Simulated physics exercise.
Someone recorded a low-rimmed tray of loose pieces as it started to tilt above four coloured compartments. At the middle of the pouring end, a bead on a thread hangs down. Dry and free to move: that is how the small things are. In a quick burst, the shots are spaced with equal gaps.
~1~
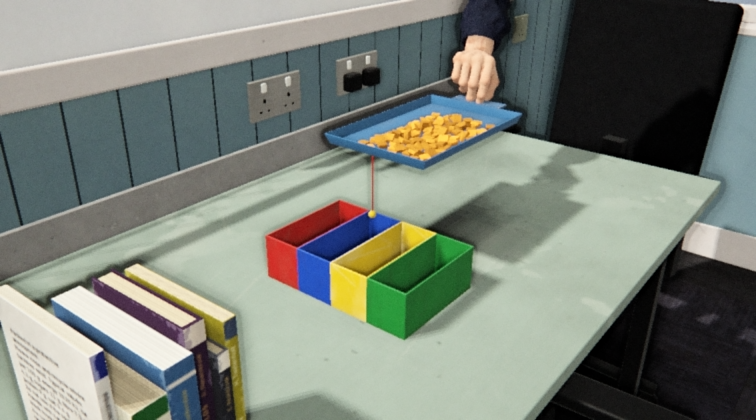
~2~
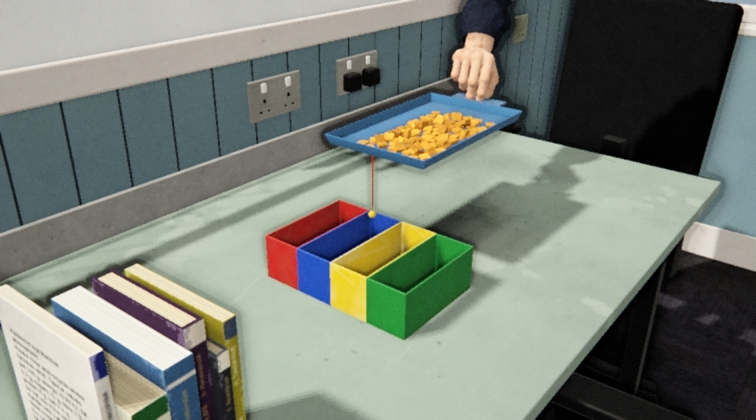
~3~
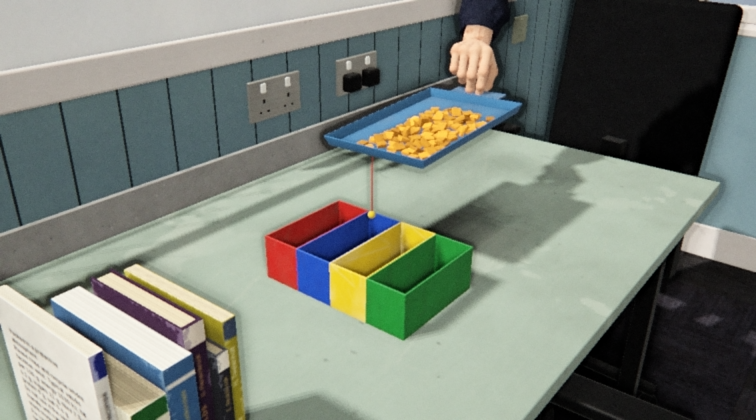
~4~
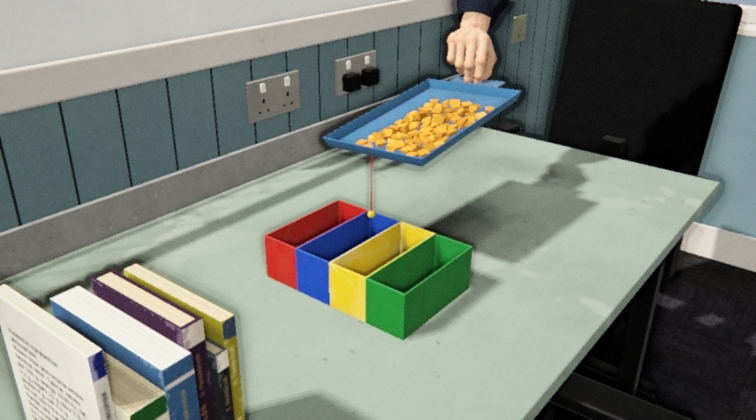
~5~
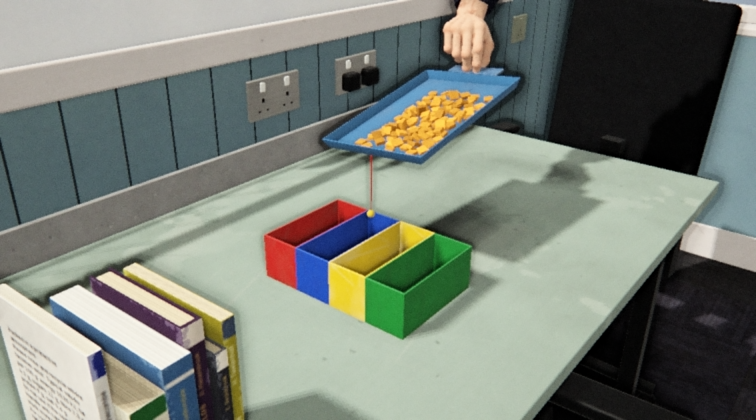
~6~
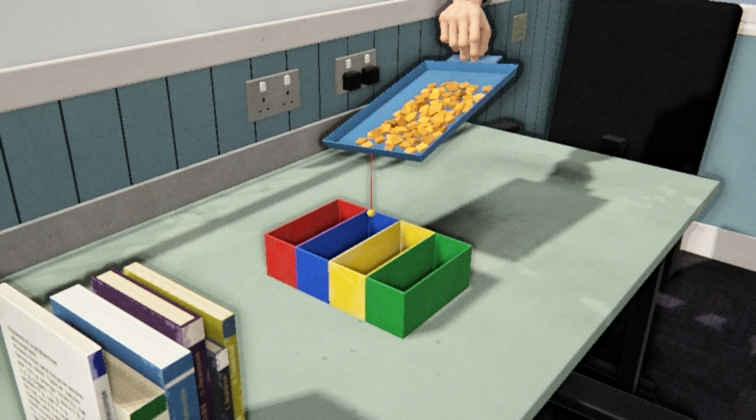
Blue tray of small orange crackers tilting gradually toward its left corner above red, blue, yellow and green compartments, a hand raising its far end.
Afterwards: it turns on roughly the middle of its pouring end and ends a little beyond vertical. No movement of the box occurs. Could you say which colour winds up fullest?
The red cell winds up fullest.
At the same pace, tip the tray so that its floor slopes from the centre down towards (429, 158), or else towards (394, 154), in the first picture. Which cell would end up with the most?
Case 1 - yellow. Case 2 - the cell in yellow.
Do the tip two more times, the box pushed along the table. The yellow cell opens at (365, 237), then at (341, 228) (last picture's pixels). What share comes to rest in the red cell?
You'd get near 50 per cent and afterwards near 10 per cent.
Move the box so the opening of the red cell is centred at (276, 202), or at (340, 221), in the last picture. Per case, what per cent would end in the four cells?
About 100 in a hundred, then about 50 in a hundred.
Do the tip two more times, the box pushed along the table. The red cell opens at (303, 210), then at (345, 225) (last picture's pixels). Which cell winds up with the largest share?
With the first placing it's that blue cell, with the second it's the cell in red.
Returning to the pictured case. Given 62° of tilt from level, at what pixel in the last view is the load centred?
In the last view, the load is centred close to (350, 139).
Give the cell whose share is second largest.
The runner-up is that blue cell.
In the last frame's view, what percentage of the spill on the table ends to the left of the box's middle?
Some 100 %.
Soon after the last picture, tray tipped steeply; most on the tray; a stray few in the red cell; a small part falling or outside the box.
A little later, tray tipped past a quarter turn; a stray few on the tray; about two thirds in the red cell; a small part in the blue cell; about a quarter falling or outside the box.
Later still, tray tipped past a quarter turn; about two thirds in the red cell; a small part in the blue cell; about a quarter falling or outside the box.
At rest, tray tipped past a quarter turn; about two thirds in the red cell; a small part in the blue cell; none in the green cell; none in the yellow cell; about a quarter outside the box.
